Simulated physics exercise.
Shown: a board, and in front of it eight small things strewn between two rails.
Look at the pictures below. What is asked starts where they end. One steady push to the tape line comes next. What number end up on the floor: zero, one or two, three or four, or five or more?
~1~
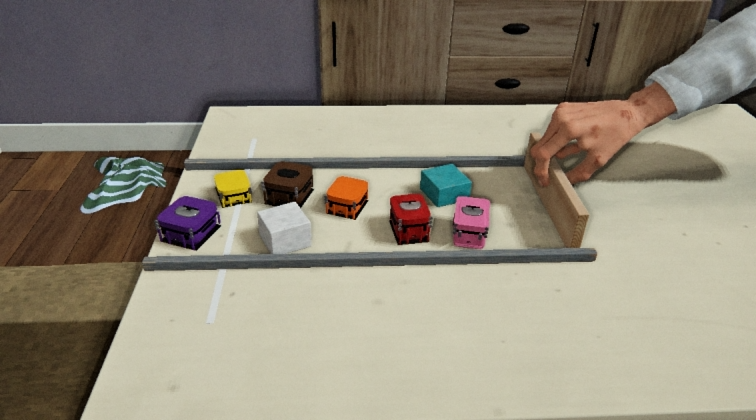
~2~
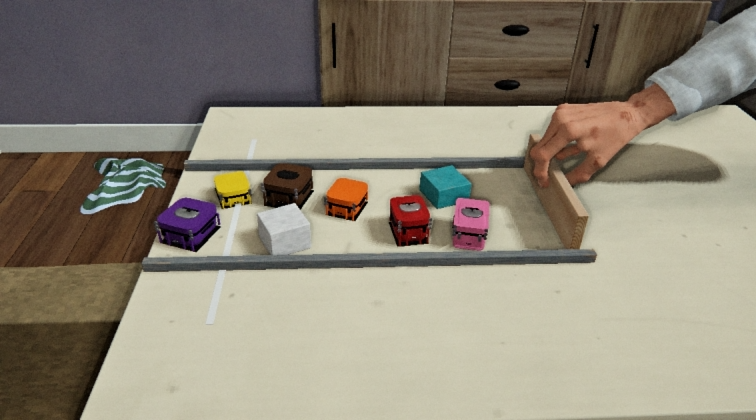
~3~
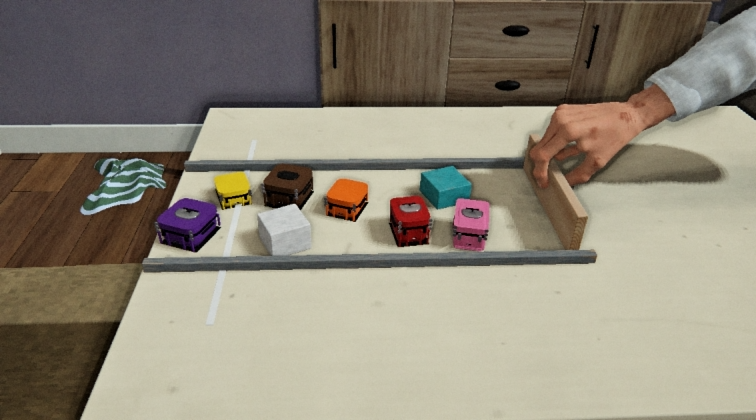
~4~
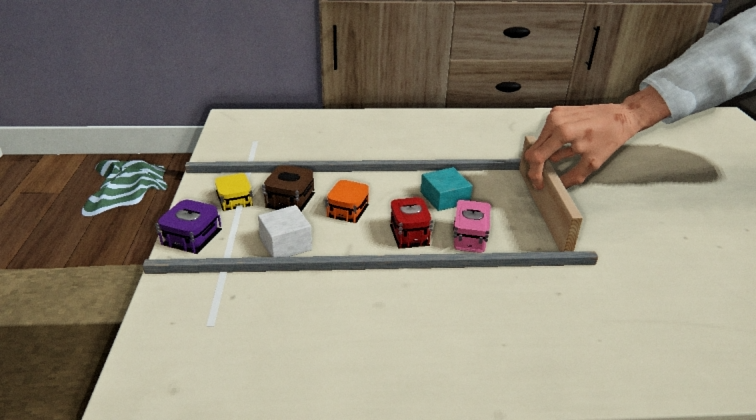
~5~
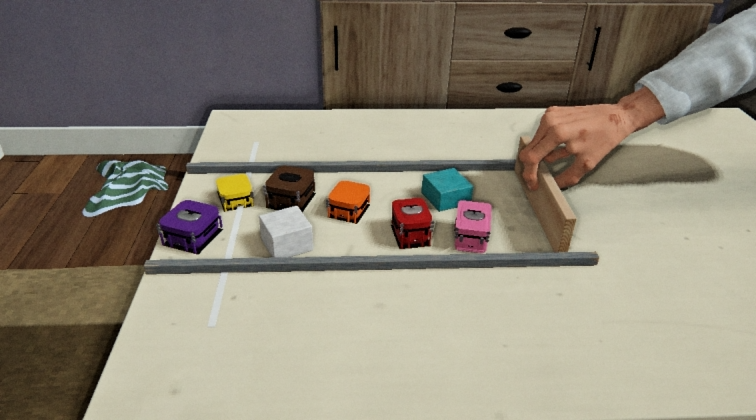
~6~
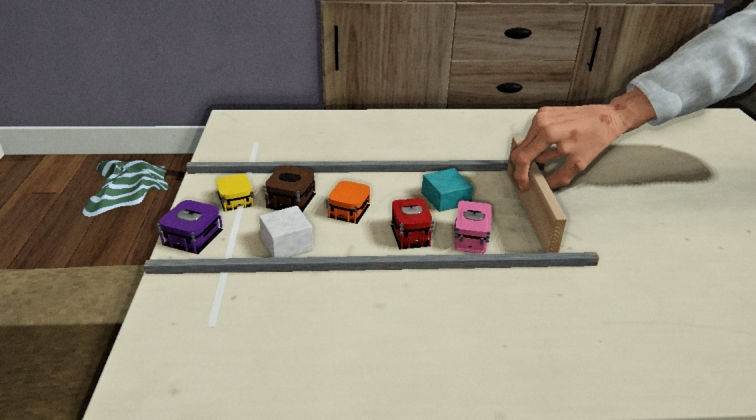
Three to four lost.
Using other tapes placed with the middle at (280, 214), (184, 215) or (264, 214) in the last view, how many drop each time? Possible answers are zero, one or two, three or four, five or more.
In turn: Either one or two, 5 or more, just one or two.
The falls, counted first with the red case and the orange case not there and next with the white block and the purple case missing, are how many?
The answer is 2 and then 1.
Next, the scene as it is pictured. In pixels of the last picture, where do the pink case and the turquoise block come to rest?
You'll see the pink case at (214, 233), with the turquoise block at (224, 189).
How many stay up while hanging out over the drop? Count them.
2.
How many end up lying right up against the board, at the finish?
In contact: 2.
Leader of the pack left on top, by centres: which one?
It's the brown case that is foremost.
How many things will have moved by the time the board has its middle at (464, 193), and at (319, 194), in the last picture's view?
First 2, after that 8.
A little later, none off yet; purple case at rest near (191, 226); yellow case at rest near (235, 193); brown case at rest near (291, 189).
Next, none off yet; purple case at rest near (191, 226); yellow case moving near (229, 193); brown case shifted a little near (272, 186).
Later still, none off yet; purple case shifted about its own width near (149, 226); yellow case tilted well over near (170, 186); brown case shifted well along near (213, 180).
When it is over, the number that fall off is three or four; down, white block, yellow case and purple case.
